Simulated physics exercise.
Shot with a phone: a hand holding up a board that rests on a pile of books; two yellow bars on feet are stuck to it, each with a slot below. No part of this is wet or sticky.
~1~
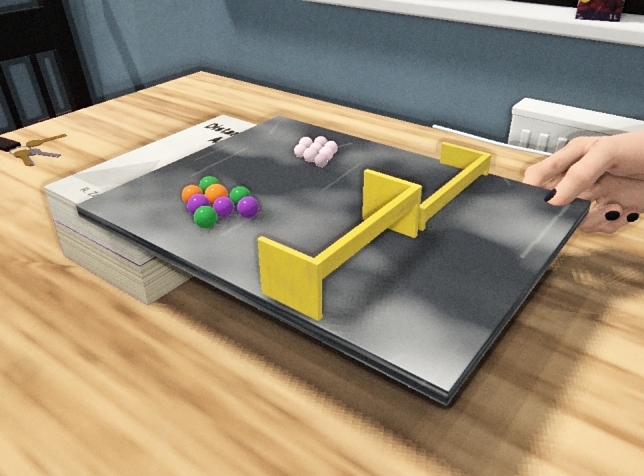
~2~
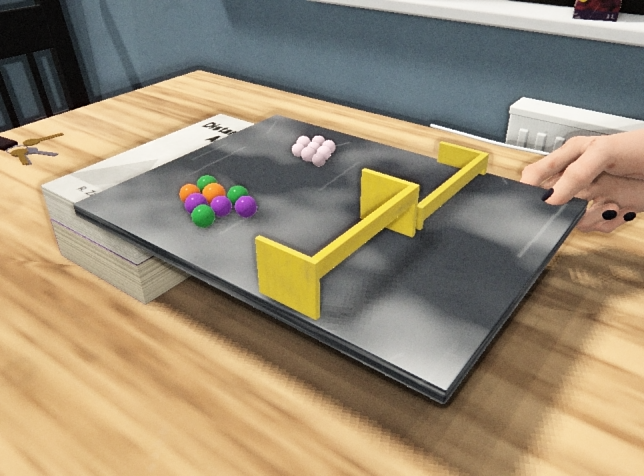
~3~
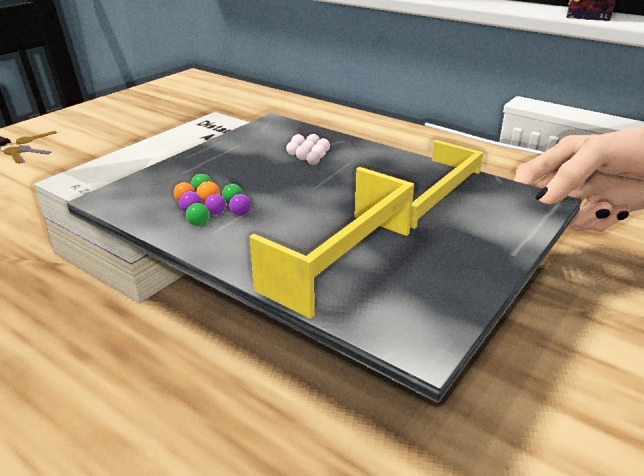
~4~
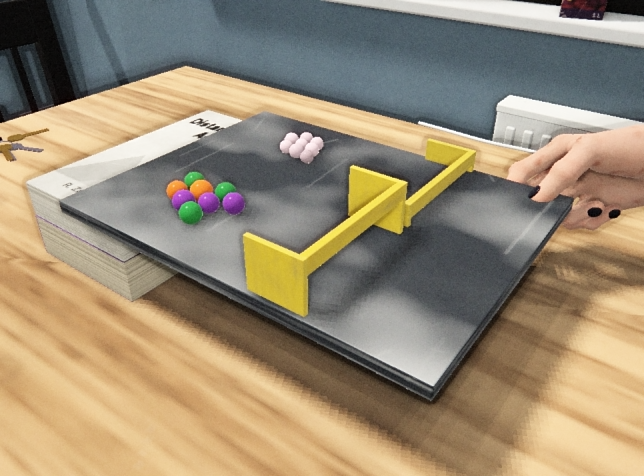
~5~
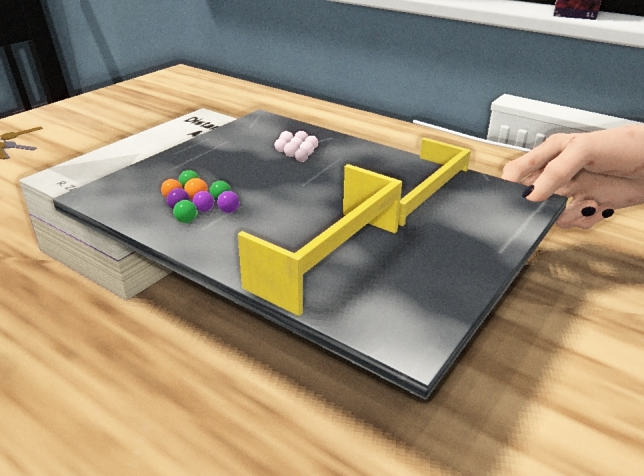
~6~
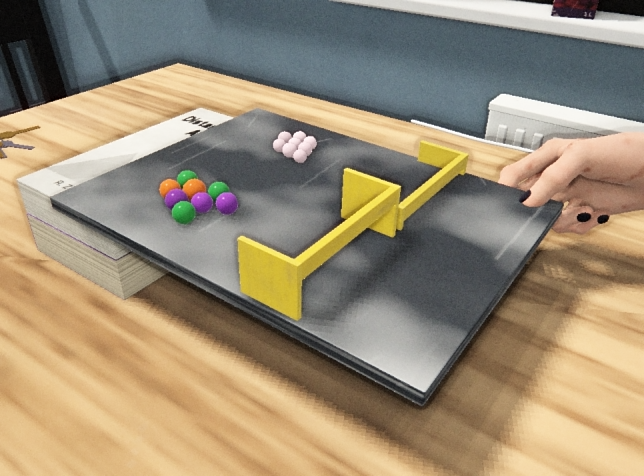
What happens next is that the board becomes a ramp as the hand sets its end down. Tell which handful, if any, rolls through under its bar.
At the end, front handful: Clear, back handful: Stuck.
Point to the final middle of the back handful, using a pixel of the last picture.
Looks to me like it ends up close to (419, 231).
Then, 0.41 s after the last picture, board sloping at 12°; front handful on its way down; back handful on its way down.
Then, 0.77 s after the last picture, board resting at 16°; front handful all past its gate; back handful has reached its gate.
At rest, board resting at 16°; front handful all past its gate; back handful gathered behind its gate.
